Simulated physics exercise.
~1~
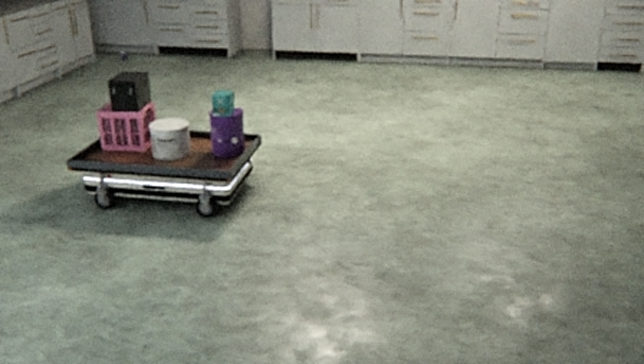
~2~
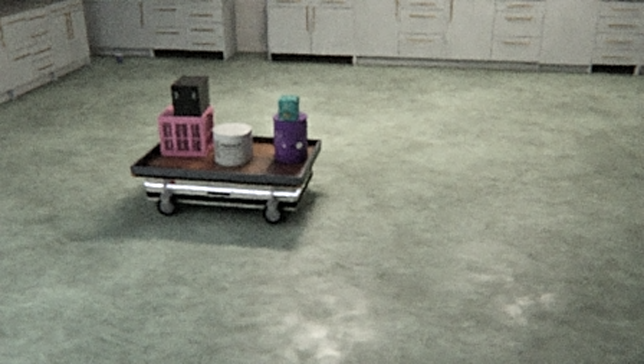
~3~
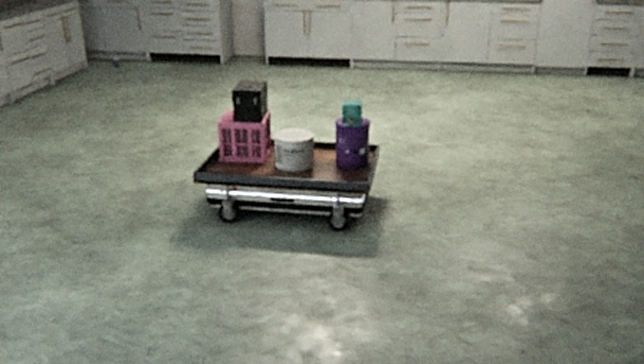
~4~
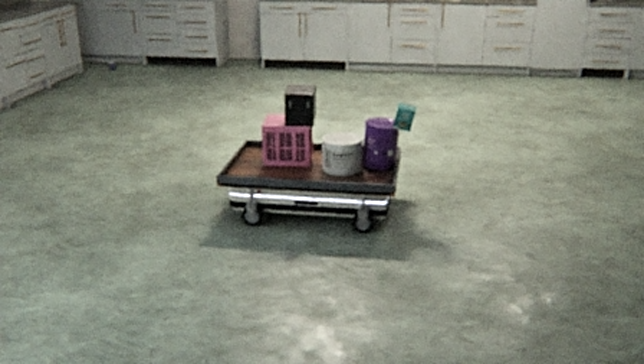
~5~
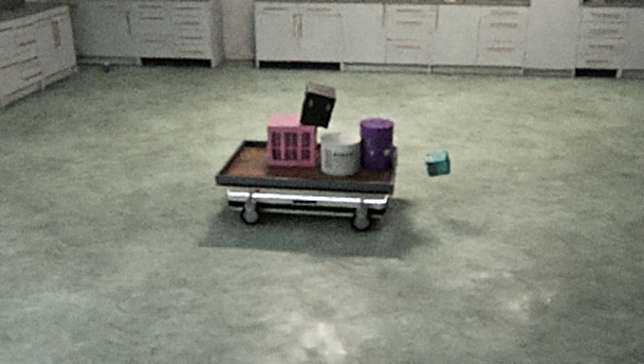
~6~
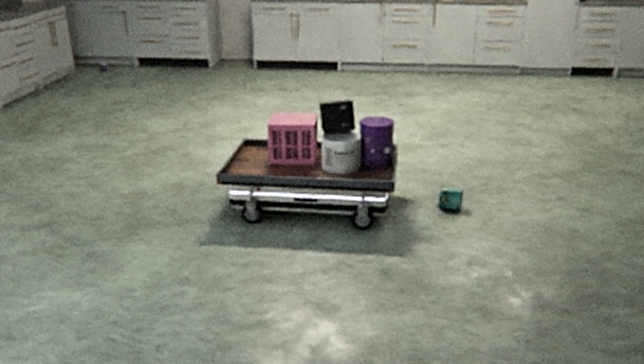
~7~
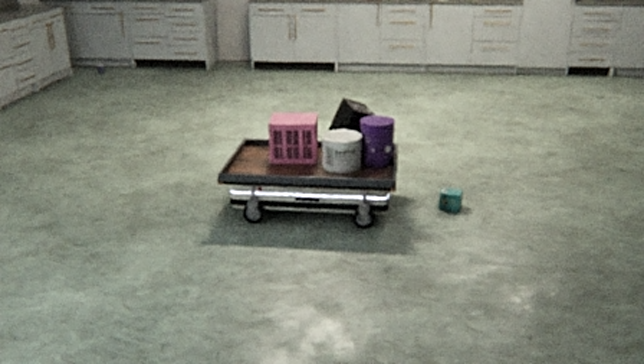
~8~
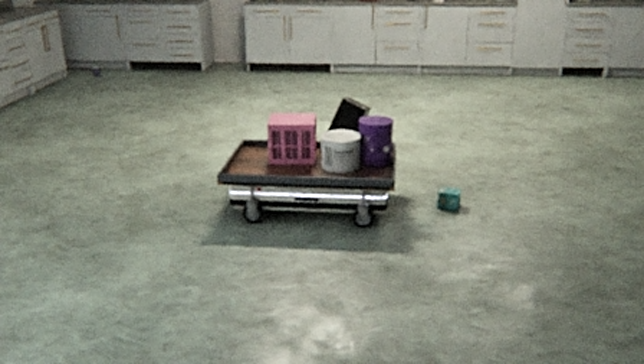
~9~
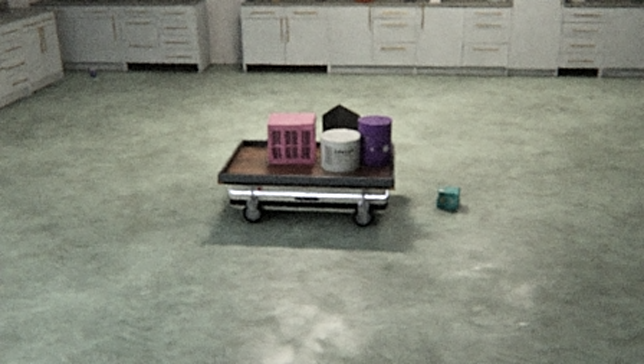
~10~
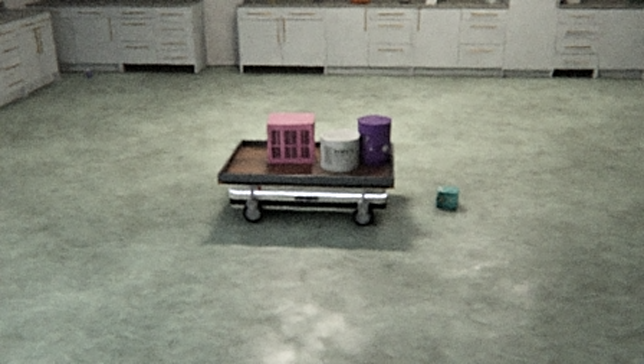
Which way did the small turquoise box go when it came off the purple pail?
It went to the right, falling past the edge of the cart and landing on the floor.
